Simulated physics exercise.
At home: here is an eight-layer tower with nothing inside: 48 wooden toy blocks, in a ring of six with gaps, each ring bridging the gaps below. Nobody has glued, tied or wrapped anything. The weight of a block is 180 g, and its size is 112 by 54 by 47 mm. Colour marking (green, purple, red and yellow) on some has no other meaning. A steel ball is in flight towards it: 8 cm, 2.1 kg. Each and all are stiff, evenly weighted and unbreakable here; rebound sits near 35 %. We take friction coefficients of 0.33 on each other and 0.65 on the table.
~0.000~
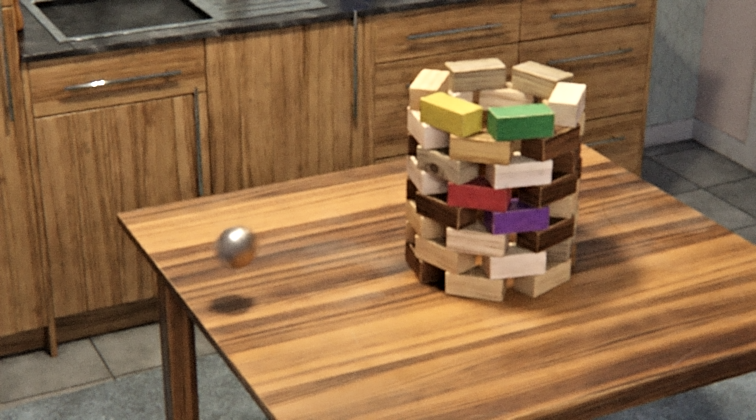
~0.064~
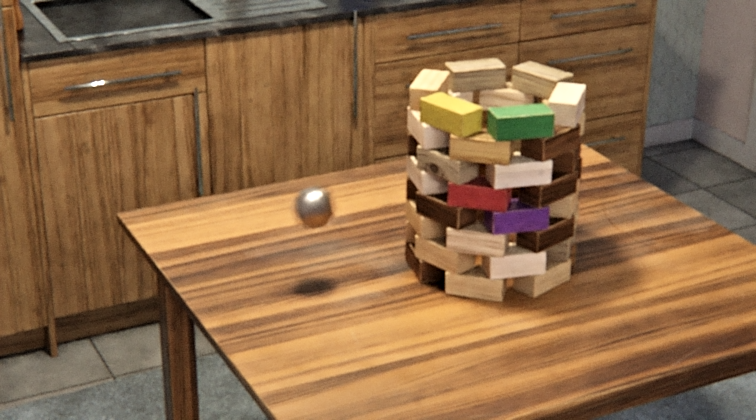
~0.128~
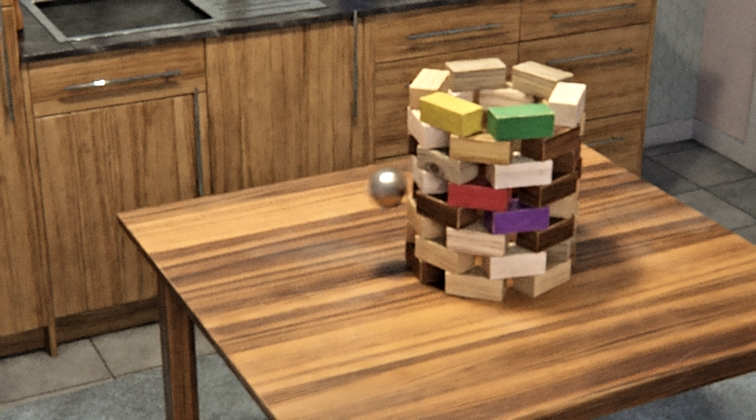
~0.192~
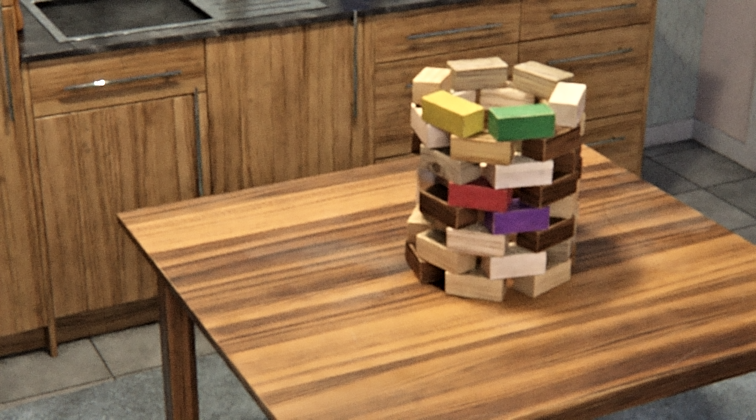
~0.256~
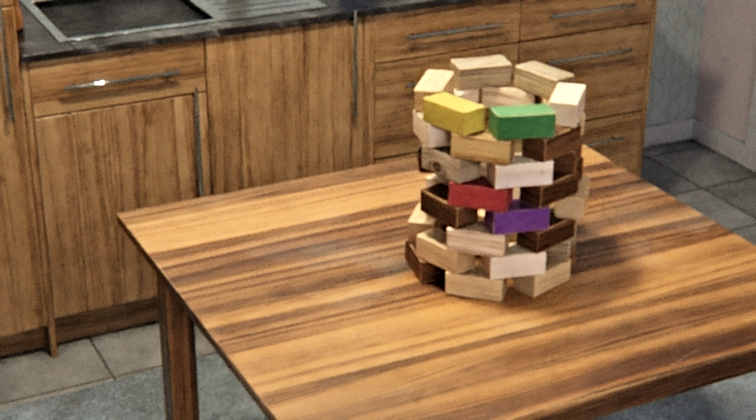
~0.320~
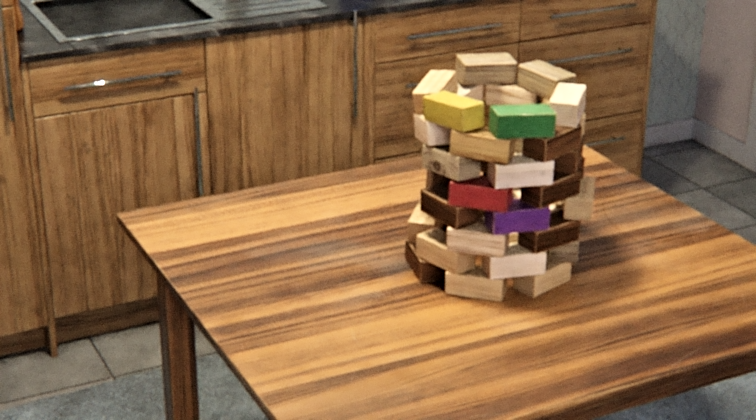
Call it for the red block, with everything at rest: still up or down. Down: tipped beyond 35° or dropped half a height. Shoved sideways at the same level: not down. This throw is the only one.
Stays.
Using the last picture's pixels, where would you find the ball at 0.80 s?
Around (531, 214).
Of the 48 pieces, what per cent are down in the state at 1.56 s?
At that moment 60 per cent.
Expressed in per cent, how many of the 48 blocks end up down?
I'd put it at roughly 60 per cent of them.
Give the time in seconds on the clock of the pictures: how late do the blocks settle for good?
Somewhere near 2.5 seconds.
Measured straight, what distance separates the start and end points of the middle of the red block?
Some 1 cm.
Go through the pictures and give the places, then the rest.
In the first picture (we follow the side turned to the camera), ball (236, 248) 33 cm from contact, 2.7 m/s; red block (477, 198); green block (526, 128); purple block (521, 222); no piece has moved.
The second picture shows ball (314, 208) 17 cm from contact, 2.6 m/s; red block (477, 198).
The third picture shows ball (388, 189) after contact, 2.2 m/s; red block (477, 198); 2 stirred so far.
The fourth picture shows ball (436, 176) after contact, 1.4 m/s; red block (477, 198); yellow block (442, 118) displaced 5 mm; steepest lean 5°, the block at (426, 93); 15 stirred so far.
The fifth picture shows ball after contact, 1.4 m/s; red block (478, 198); yellow block (443, 117) displaced 5 mm; 3 of the 48 blocks down, 19 disturbed in all.
The sixth picture shows ball after contact, 1.3 m/s; red block (478, 198); yellow block (442, 114) tipped 5°; green block (527, 126); 3 of the 48 blocks down, 30 disturbed in all.
Around 0.48 s, ball still moving; 7 of the 48 blocks down; red block unmoved; yellow block tipped 19°.
Around 0.80 s, ball still moving; 15 of the 48 blocks down; red block unmoved; yellow block tipped 70°, 15 cm lower.
Around 1.16 s, ball still moving; 27 of the 48 blocks down; red block displaced 5 mm; green block upside down.
Around 1.56 s, ball at rest; 29 of the 48 blocks down; red block displaced 9 mm; green block upside down.
Finally (2.7 s), ball at rest; 29 of the 48 blocks down; red block displaced 10 mm; green block upside down; yellow block 33 cm lower. Seen by the last camera, middles, red block near (481, 194), green block near (505, 218).
